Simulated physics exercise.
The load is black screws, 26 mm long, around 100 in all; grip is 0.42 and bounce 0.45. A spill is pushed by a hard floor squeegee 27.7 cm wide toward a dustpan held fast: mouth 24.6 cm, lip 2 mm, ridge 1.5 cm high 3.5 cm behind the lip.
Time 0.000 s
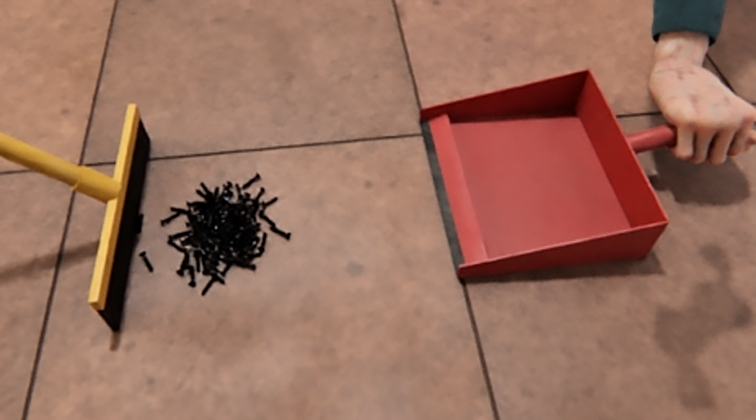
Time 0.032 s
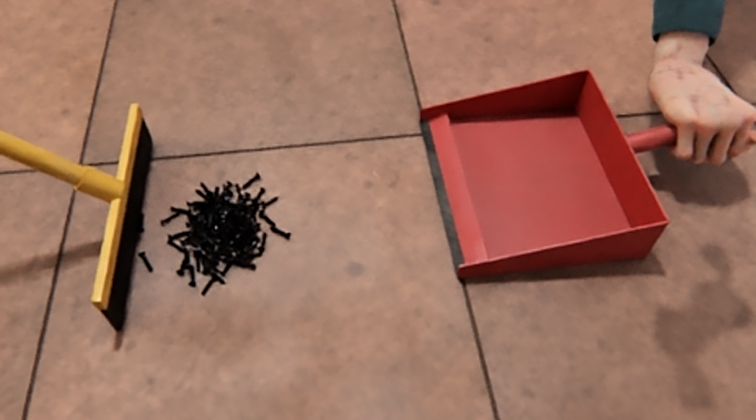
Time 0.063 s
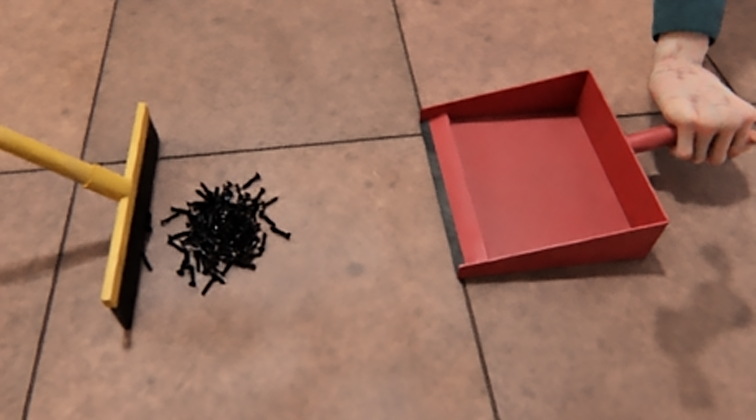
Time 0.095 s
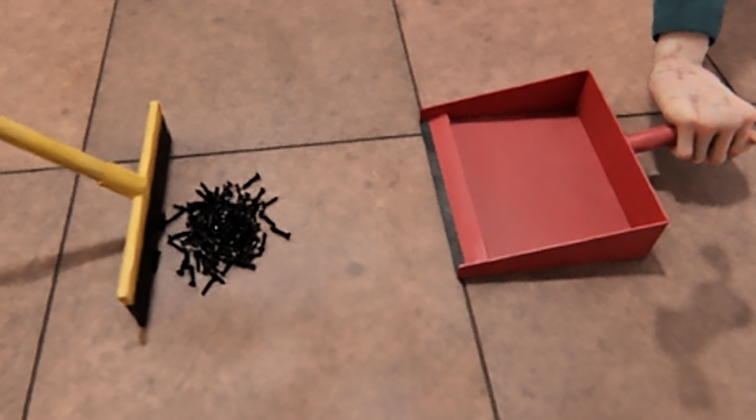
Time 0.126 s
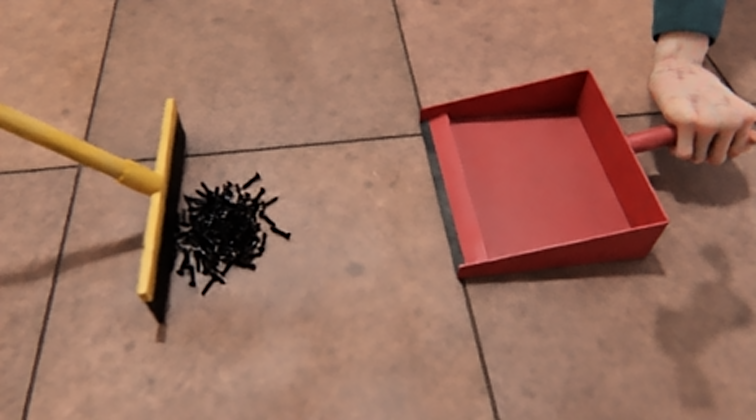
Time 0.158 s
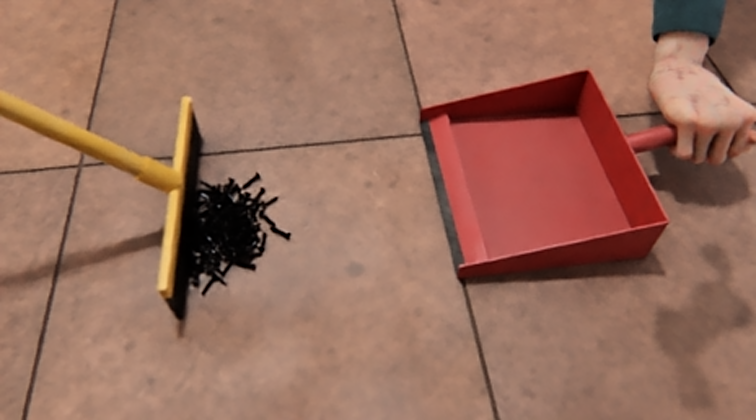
A hand in a dark teal sleeve grips the handle of a red dustpan at the right, seen from above on brownish-pink floor tiles. A heap of small black screws lies left of the pan, and a yellow squeegee with a dark blade stands at the far left. The squeegee slides a short way rightward into the heap's near edge, nudging some screws, while pan, hand and camera stay still.
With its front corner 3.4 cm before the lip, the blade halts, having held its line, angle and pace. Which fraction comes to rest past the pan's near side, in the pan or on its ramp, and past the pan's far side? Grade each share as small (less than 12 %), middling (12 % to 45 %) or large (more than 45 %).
Near side - small, pan - middling, far side - small.
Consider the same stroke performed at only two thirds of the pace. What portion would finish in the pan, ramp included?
About 20 %.
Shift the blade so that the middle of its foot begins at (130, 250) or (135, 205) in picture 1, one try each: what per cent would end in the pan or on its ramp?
Some 25 and 20 per cent.
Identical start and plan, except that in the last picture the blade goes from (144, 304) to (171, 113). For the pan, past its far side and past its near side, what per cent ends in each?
Split: Pan = 20, far = 0, near = 5.
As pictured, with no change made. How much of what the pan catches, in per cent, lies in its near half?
About 60 percent of it.
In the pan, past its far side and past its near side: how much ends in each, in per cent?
Near side 0 %, pan 20 %, far side 0 %.
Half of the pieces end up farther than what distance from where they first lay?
26 cm or thereabouts.
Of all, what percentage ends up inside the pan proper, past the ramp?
About 0 %.
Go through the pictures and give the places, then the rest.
Blade from (98, 304) to (135, 113), moved 0.0 cm, 0 of the pieces shifted so far; middle of the pieces at (222, 229); pan at (538, 182), in the first picture.
Blade from (101, 304) to (137, 113), moved 0.3 cm, 0 of the pieces shifted so far; middle of the pieces at (222, 229), in the second picture.
Blade from (110, 302) to (145, 112), moved 1.2 cm, 1 of the pieces shifted so far; middle of the pieces at (222, 229), in the third picture.
Blade from (126, 299) to (157, 110), moved 2.7 cm, 4 of the pieces shifted so far; middle of the pieces at (222, 229), in the fourth picture.
Blade from (146, 296) to (173, 108), moved 4.6 cm, 7 of the pieces shifted so far; middle of the pieces at (222, 229), in the fifth picture.
Blade from (166, 292) to (188, 106), moved 6.6 cm, 39 of the pieces shifted so far; middle of the pieces at (228, 226); pan at (538, 182). The blade's pace is about 0.61 m/s, heading 5 degrees away from the viewer's side, in the sixth picture.
After 0.38 s, middle of the blade 17 cm from the lip; 0 % over the lip, far side 0 %, near side 0 %.
After 0.52 s, middle of the blade 8 cm from the lip; 0 % over the lip, far side 0 %, near side 0 %.
Then, at 0.79 s, middle of the blade 4 cm from the lip; 20 % over the lip, far side 0 %, near side 0 %.
At rest (1.1 s), near side 0 %, pan 20 %, far side 0 %, in front of the lip or behind the blade 80 %.
